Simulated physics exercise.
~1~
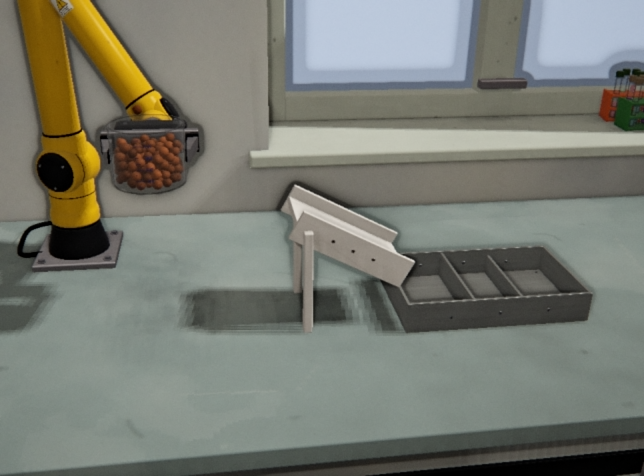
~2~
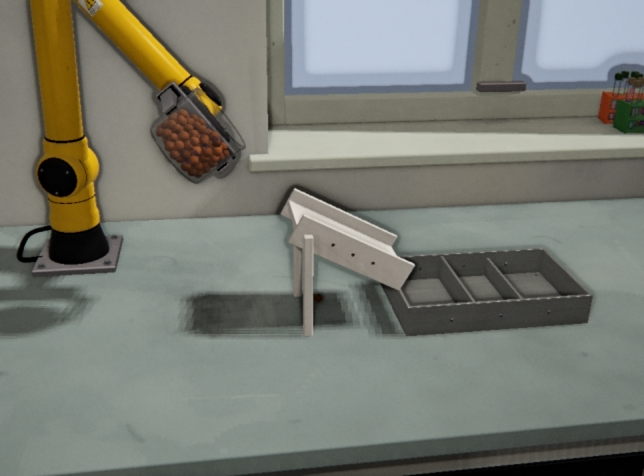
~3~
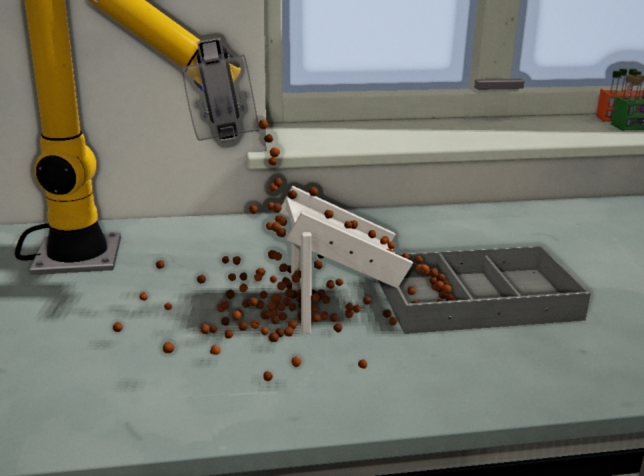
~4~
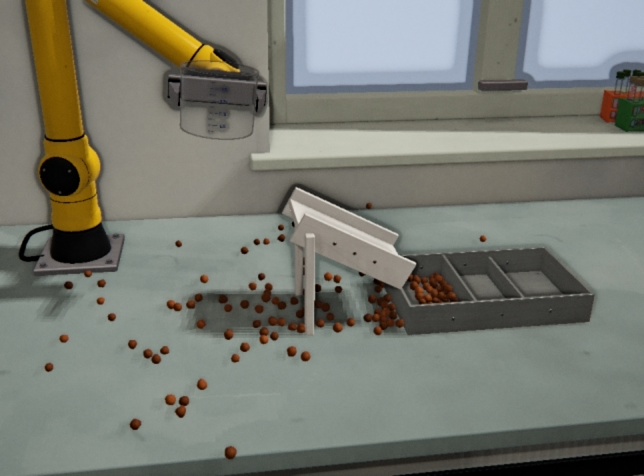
On a pale worktop beneath a window, a yellow robot arm holds a clear container of round brown nuts to the left of a sloping white chute and a grey box split into three parts. The arm lifts the container up and to the right, leaning it toward the chute. It tips further, and the nuts pour out, some sliding down the chute while many drop around its support and scatter. The arm then turns the emptied container upright again. Nuts end up heaped in the box's nearest compartment, but most lie spread across the worktop.
